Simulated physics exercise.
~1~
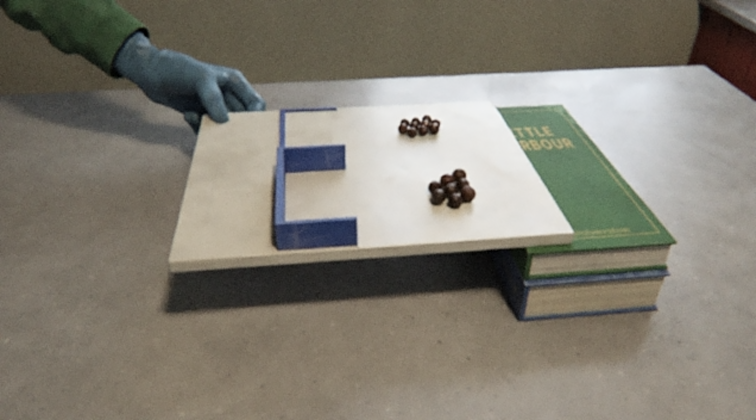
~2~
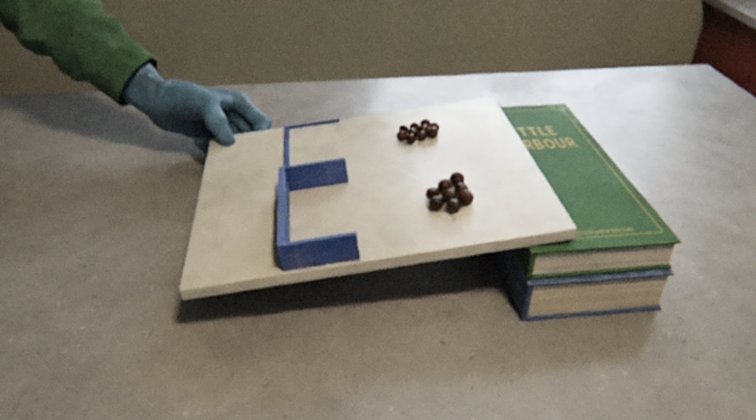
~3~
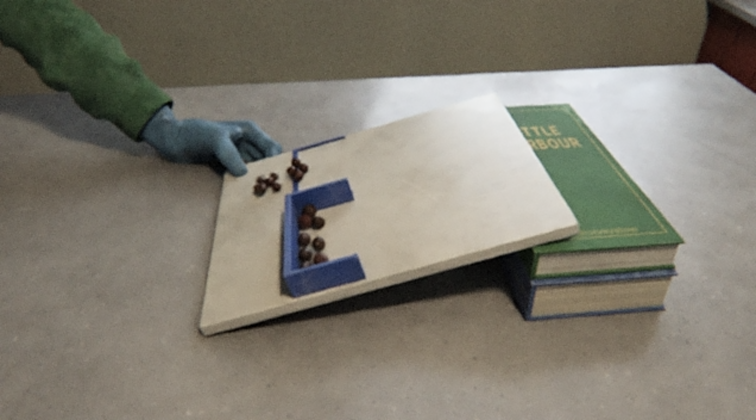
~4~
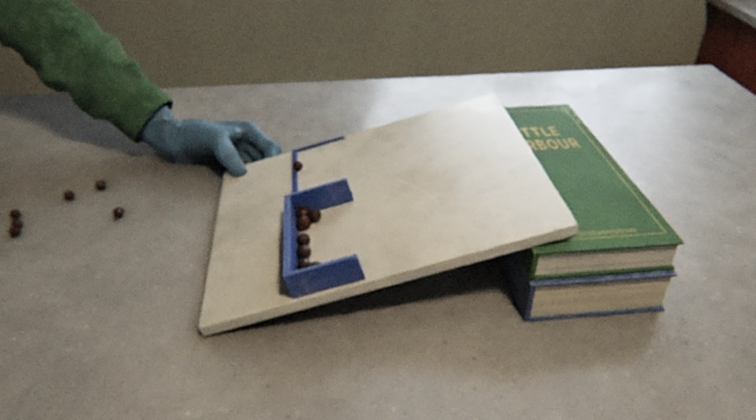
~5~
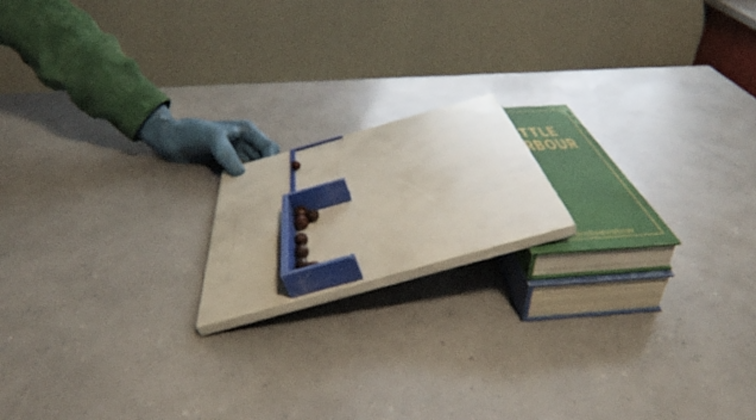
A gloved hand tilts a white board, and dark balls roll down, some escaping the blue strips.
